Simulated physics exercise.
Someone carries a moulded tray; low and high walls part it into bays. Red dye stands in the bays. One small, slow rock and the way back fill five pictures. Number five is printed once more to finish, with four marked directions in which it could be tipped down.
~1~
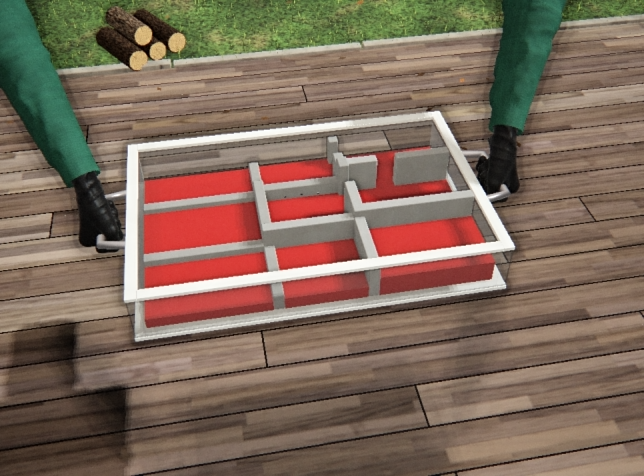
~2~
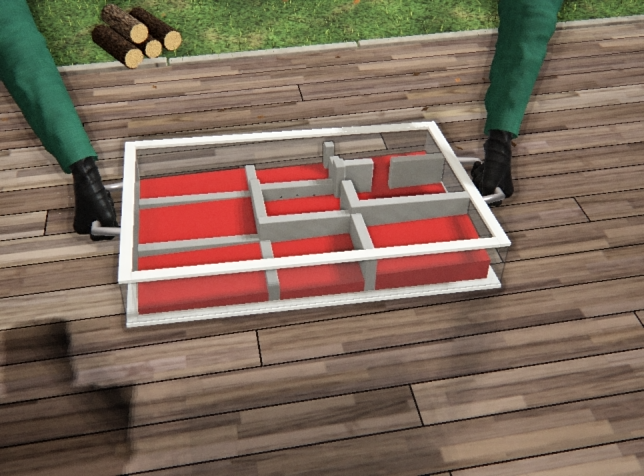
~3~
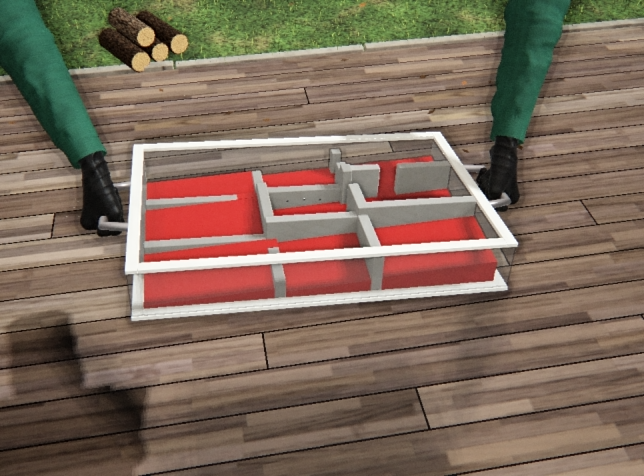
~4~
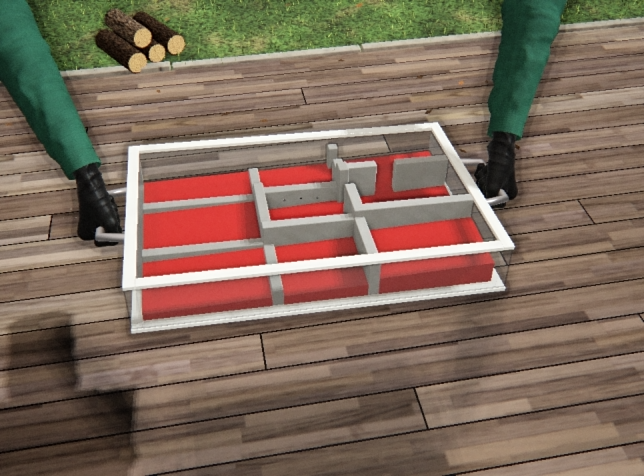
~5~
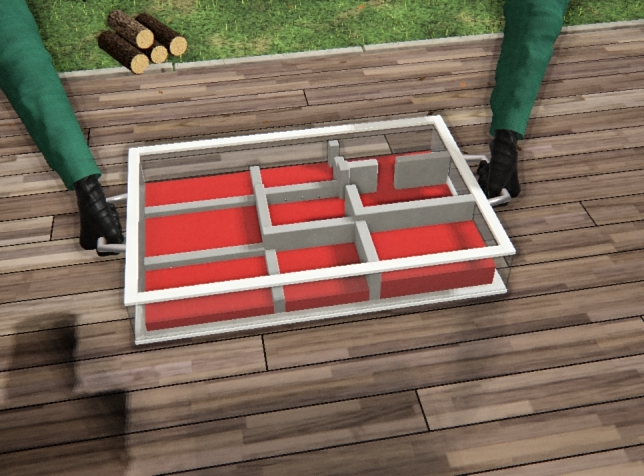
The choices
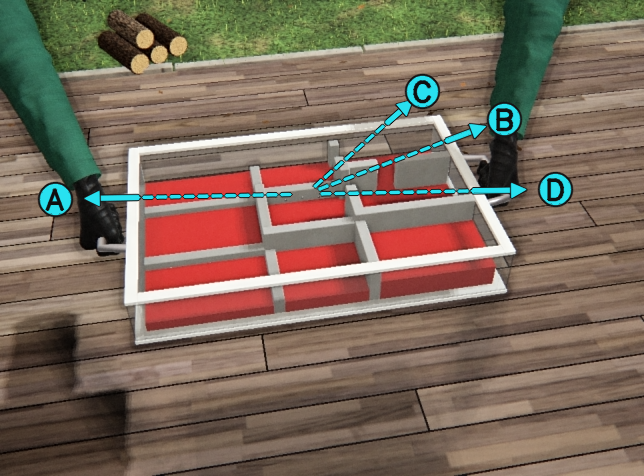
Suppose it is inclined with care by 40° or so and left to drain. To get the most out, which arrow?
C beats the others.
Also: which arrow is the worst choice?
That is arrow D.
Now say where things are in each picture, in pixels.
In the first picture, the tray is level; deepest in the front right bay, at (425, 244), shallowest in the back left.
The second picture shows tipped about 5° down to the back right; no wall is crossed.
The third picture shows tipped about 8° down to the back right; liquid runs over two walls.
The fourth picture shows tipped about 4° down to the back right; no wall is crossed.
In the fifth picture, the tray is level; deepest in the front right bay, at (425, 248), shallowest in the back left.
On the marked copy, A ends at (90, 198); B ends at (480, 128); C ends at (408, 104); D ends at (520, 189).
For arrow A, about 38 % stays in the tray, the largest part in the back left bay.
For arrow B, about 38 % stays in the tray, the largest part in the front right bay.
For arrow C, about 29 % stays in the tray, the largest part in the back right bay.
For arrow D, about 47 % stays in the tray, the largest part in the front right bay.
